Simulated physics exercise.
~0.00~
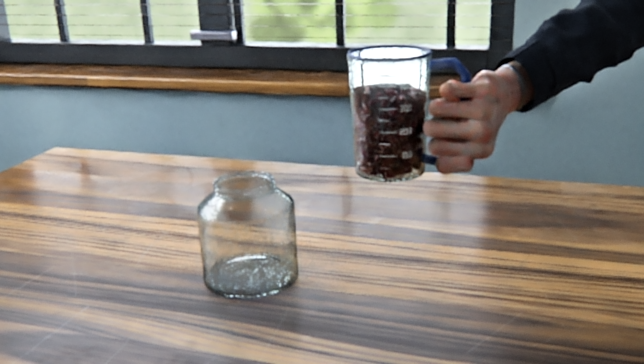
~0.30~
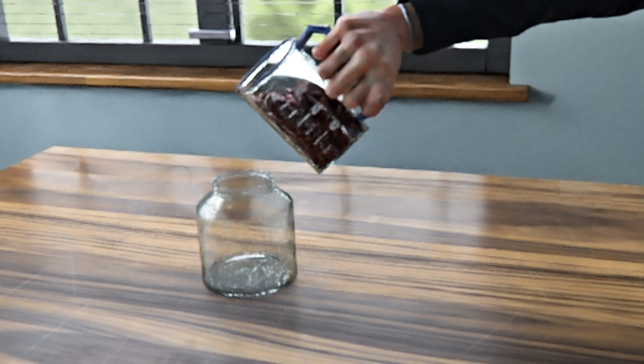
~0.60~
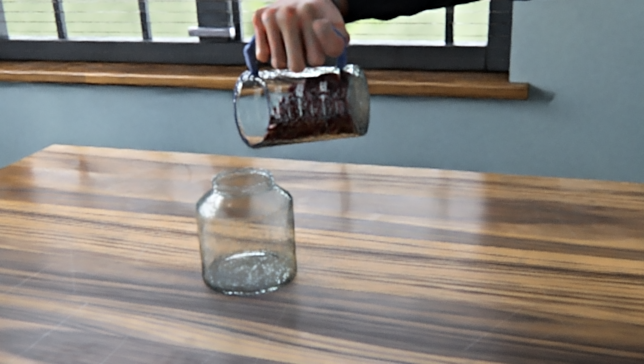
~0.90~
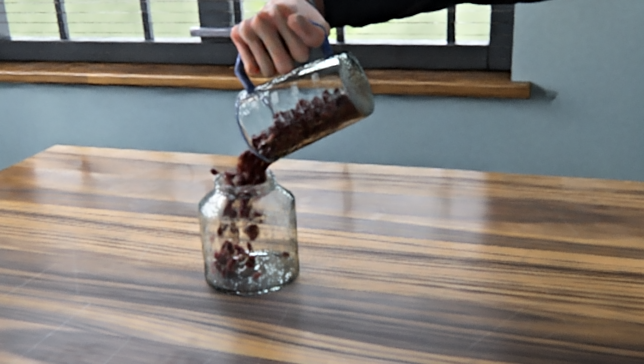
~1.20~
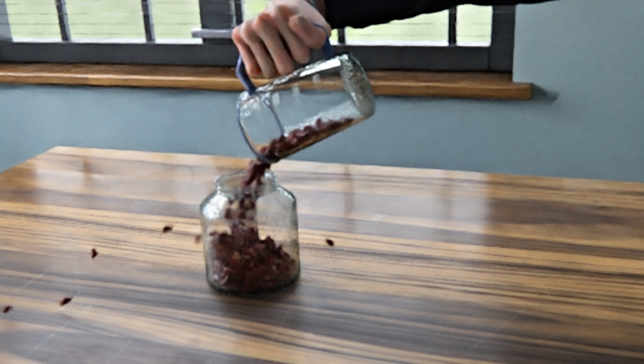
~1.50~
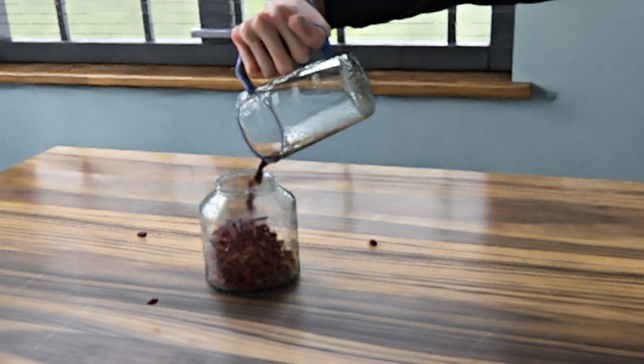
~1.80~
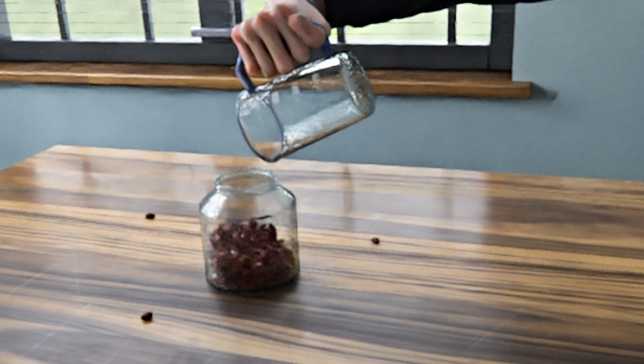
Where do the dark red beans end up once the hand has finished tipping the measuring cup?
Nearly all of them land in the glass jar, with just a few stray beans on the wooden table. The cup looks empty at the end.
